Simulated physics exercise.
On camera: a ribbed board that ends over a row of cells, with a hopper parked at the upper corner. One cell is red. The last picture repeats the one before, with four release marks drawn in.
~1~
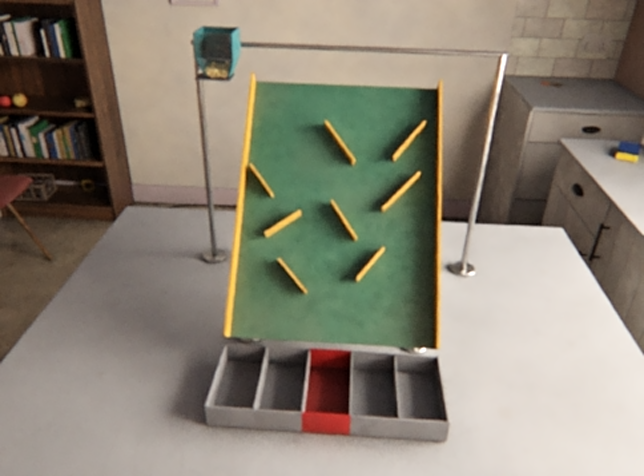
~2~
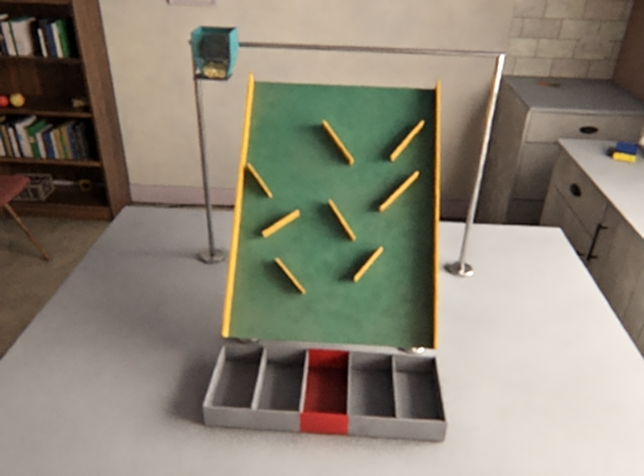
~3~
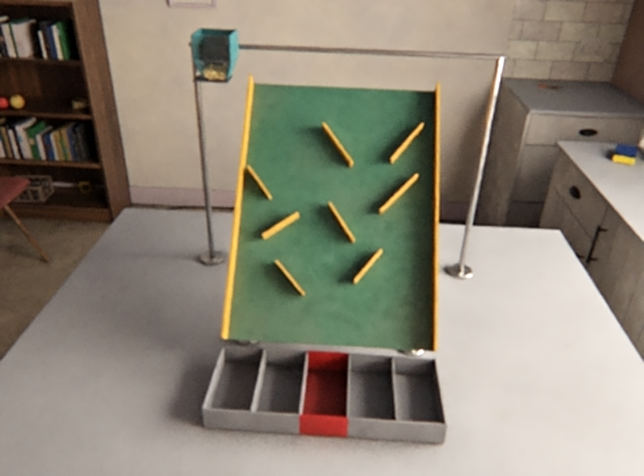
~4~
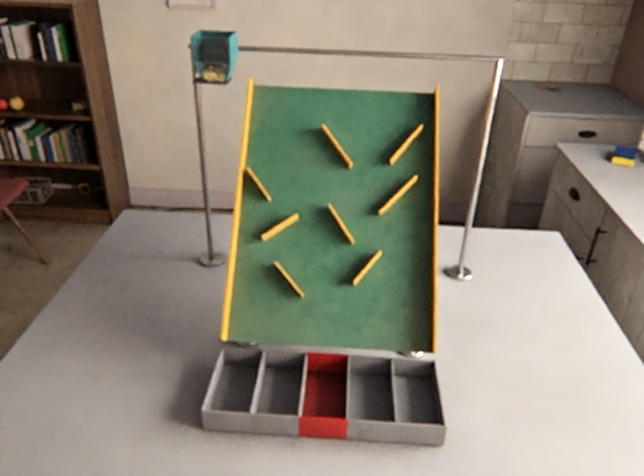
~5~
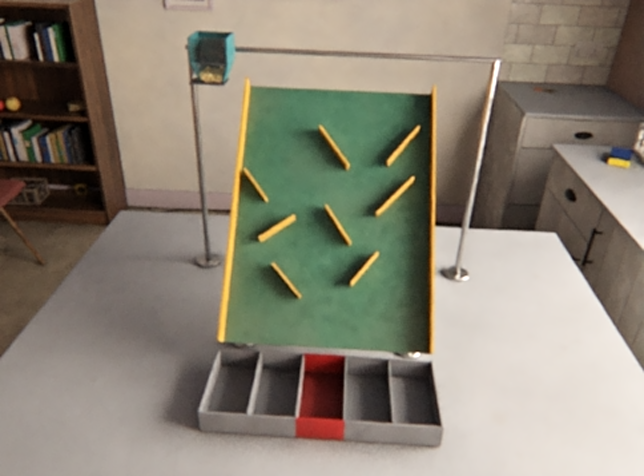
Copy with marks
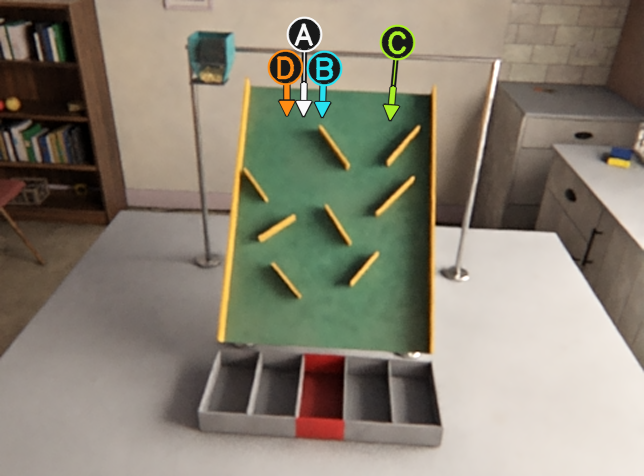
At the start, a small teal hopper holding soya beans sits at the upper left corner of a green board with slanted yellow ribs, above a row of five cells, the middle one red. The view drifts very slightly, but the hopper stays in place and nothing in the setup moves.
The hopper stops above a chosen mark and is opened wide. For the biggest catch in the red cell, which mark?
Take C.
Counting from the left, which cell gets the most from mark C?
The third.
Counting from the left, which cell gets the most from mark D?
It is the first one.
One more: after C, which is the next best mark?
Here it is mark B.
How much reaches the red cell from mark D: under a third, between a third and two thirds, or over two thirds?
Mark D gives under a third.
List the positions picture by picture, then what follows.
In the first picture, hopper at (220, 72), soya beans, door shut.
In the second picture, ribs (324, 121) to (352, 160), (392, 157) to (423, 121), (248, 163) to (269, 193).
In the third picture, ribs (381, 210) to (417, 174), (263, 235) to (298, 213), (329, 202) to (354, 240).
In the fourth picture, ribs (276, 262) to (303, 295), (354, 283) to (381, 251).
In the fifth picture, red cell at (320, 428), number 3 of 5 from the left.
On the marked copy, mark A meets the board at (303, 110); mark B meets the board at (322, 111); mark C meets the board at (390, 114); mark D meets the board at (286, 110).
If A is chosen, about a quarter in the red cell, about two thirds in other cells, a small part outside the box.
If B is chosen, about a third in the red cell, about half in other cells, a small part outside the box.
If C is chosen, about two thirds in the red cell, about a quarter in other cells, a small part outside the box.
If D is chosen, a small part in the red cell, most in other cells, a small part outside the box.
